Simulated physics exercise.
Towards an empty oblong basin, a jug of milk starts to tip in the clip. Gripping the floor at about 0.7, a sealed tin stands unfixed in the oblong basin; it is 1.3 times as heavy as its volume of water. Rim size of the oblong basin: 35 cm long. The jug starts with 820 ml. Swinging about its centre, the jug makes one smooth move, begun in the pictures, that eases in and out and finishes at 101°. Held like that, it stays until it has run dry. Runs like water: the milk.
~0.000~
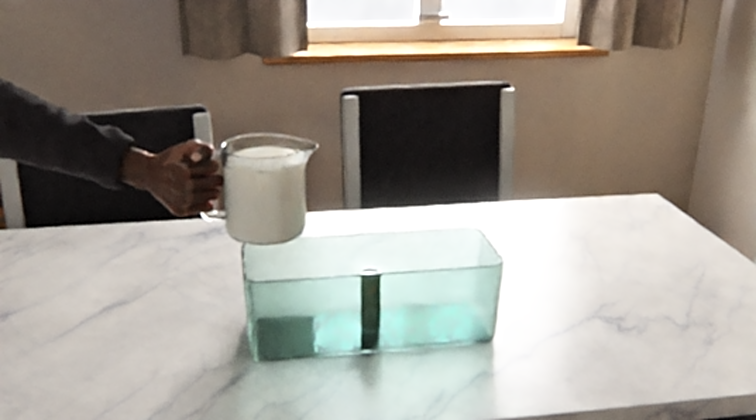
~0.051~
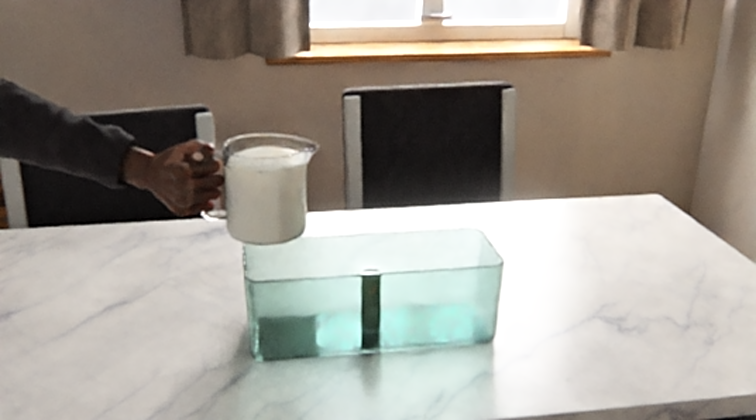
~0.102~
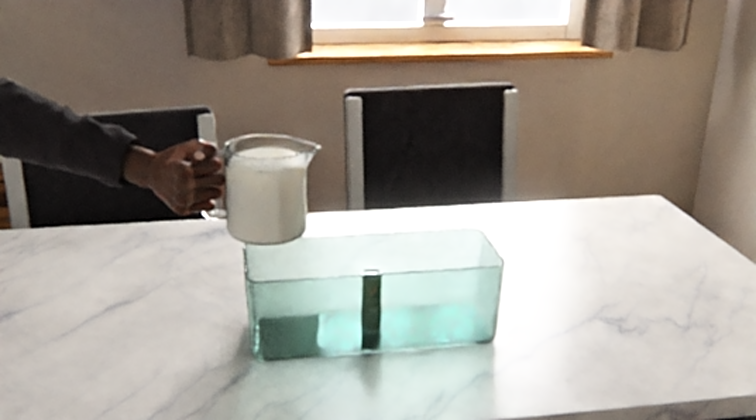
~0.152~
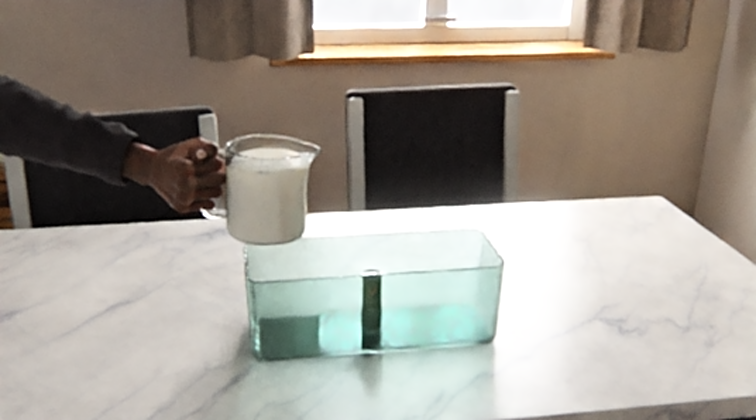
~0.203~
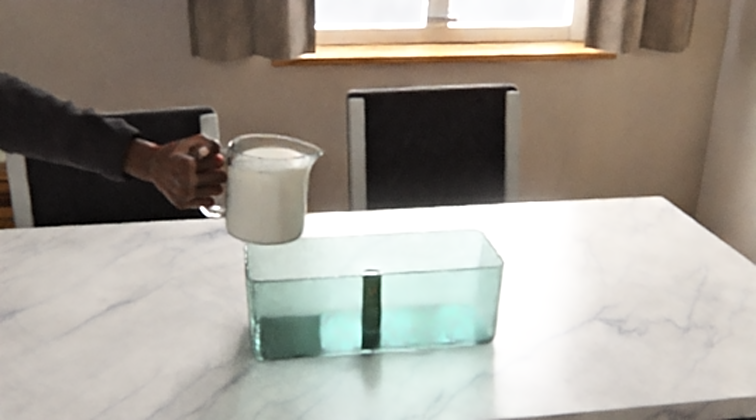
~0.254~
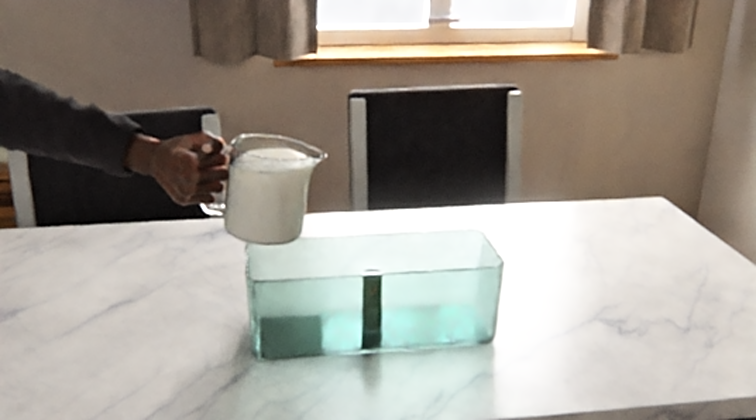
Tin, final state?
Fallen.
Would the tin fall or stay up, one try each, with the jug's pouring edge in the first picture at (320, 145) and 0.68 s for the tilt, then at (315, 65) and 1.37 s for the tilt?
Try 1: Tipped over; try 2: Still standing.
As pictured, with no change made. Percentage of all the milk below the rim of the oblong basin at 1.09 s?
Roughly 50 percent of it.
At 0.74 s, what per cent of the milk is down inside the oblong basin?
Close to 4 in a hundred.
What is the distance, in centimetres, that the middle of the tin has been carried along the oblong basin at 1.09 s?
I'd put it at around 0 centimetres.
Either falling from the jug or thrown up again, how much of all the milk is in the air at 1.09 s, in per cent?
I'd put it at about 14 per cent of the liquid.
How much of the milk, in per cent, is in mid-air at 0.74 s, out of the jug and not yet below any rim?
Near 10 per cent at that moment.
After 0.74 s the tilt is 57° and 85 per cent is still to pour; the tin stands where it began.
After 1.09 s the tilt is 91° and 35 per cent is still to pour; the tin stands where it began.
After 1.47 s the tilt is 101° and 5 per cent is still to pour; the tin leans 51°.
After 1.87 s the tilt is 101° and 0 per cent is still to pour; the tin lies on its side.
In the end the tin lies on its side.
